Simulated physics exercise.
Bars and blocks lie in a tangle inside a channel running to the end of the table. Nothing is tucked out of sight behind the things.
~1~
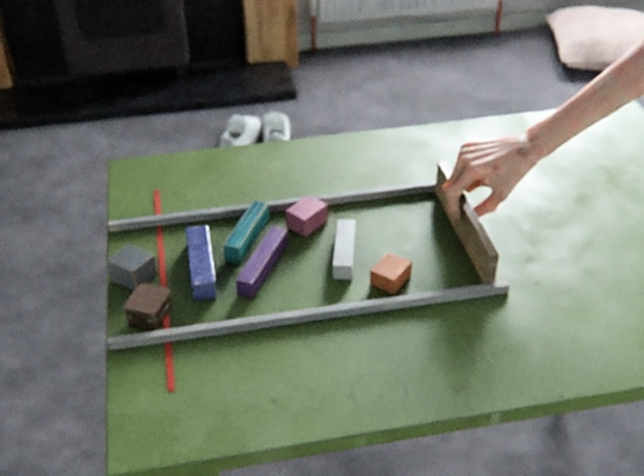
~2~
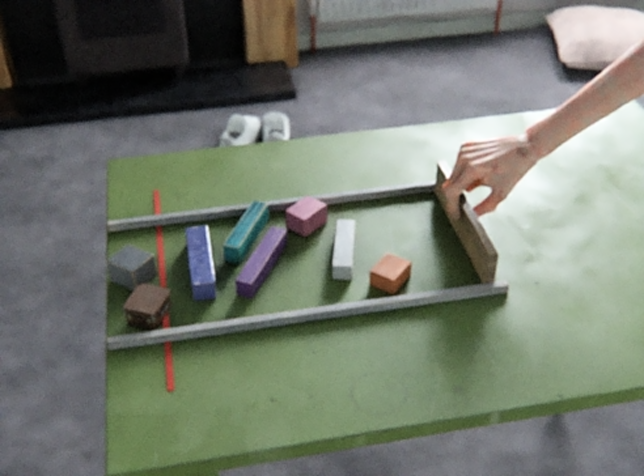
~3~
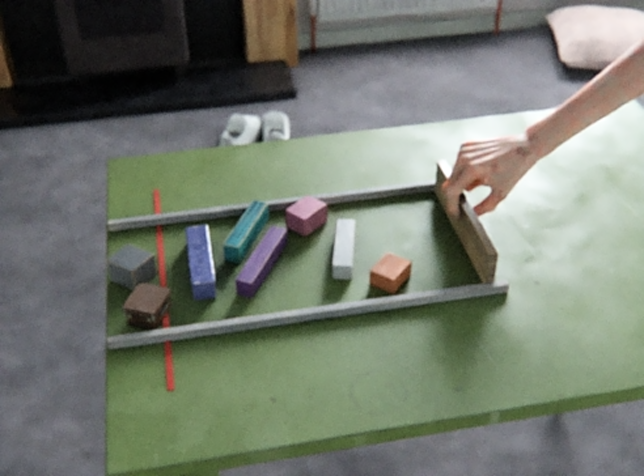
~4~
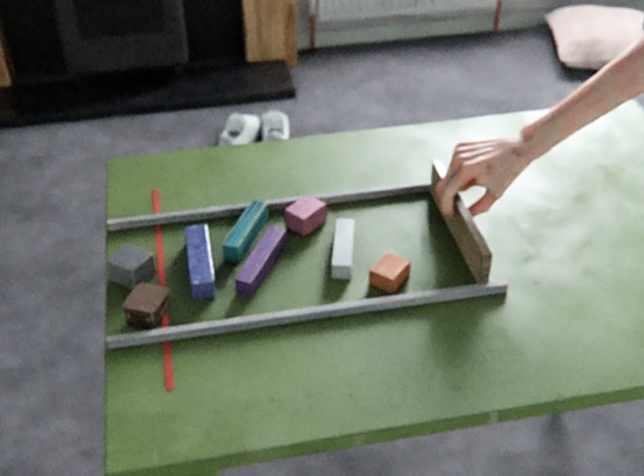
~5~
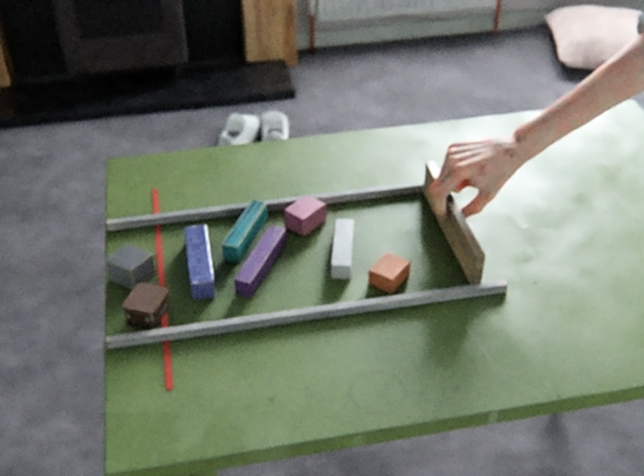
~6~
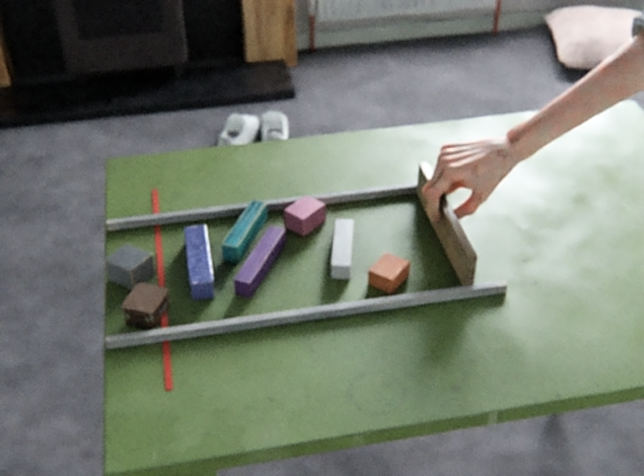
In the video, colored blocks and bars lie scattered between two rails on a green table with a red tape line at left, while a hand at right holds a wooden board upright, then slides it slightly leftward between the rails.
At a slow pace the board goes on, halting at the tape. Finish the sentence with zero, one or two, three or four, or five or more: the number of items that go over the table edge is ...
The number of items that go over the table edge is three or four.
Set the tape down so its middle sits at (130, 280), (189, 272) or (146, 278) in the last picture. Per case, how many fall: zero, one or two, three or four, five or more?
Counts for the three tries are five or more, one to two and three or four.
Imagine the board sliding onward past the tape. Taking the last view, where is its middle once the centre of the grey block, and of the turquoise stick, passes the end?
The middle is at (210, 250) when it's the grey block, and at (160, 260) when it's the turquoise stick.
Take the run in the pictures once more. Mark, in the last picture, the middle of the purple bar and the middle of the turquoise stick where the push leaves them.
Final centres, in order: Near (127, 283), near (105, 248).
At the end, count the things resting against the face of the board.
That makes 3.
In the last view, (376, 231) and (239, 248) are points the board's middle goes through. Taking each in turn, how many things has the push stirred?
I count 1 first and 6 after.
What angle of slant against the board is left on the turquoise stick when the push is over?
Near 5 degrees.
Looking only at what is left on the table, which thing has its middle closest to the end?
The turquoise stick is the one you want.
Soon after, none off yet; grey block at rest near (130, 267); brown case at rest near (147, 306); blue bar at rest near (199, 261).
After that, none off yet; grey block at rest near (130, 267); brown case at rest near (147, 306); blue bar displaced a little near (183, 265).
In the end, the number that fall off is three or four; gone, blue bar, brown case and grey block.
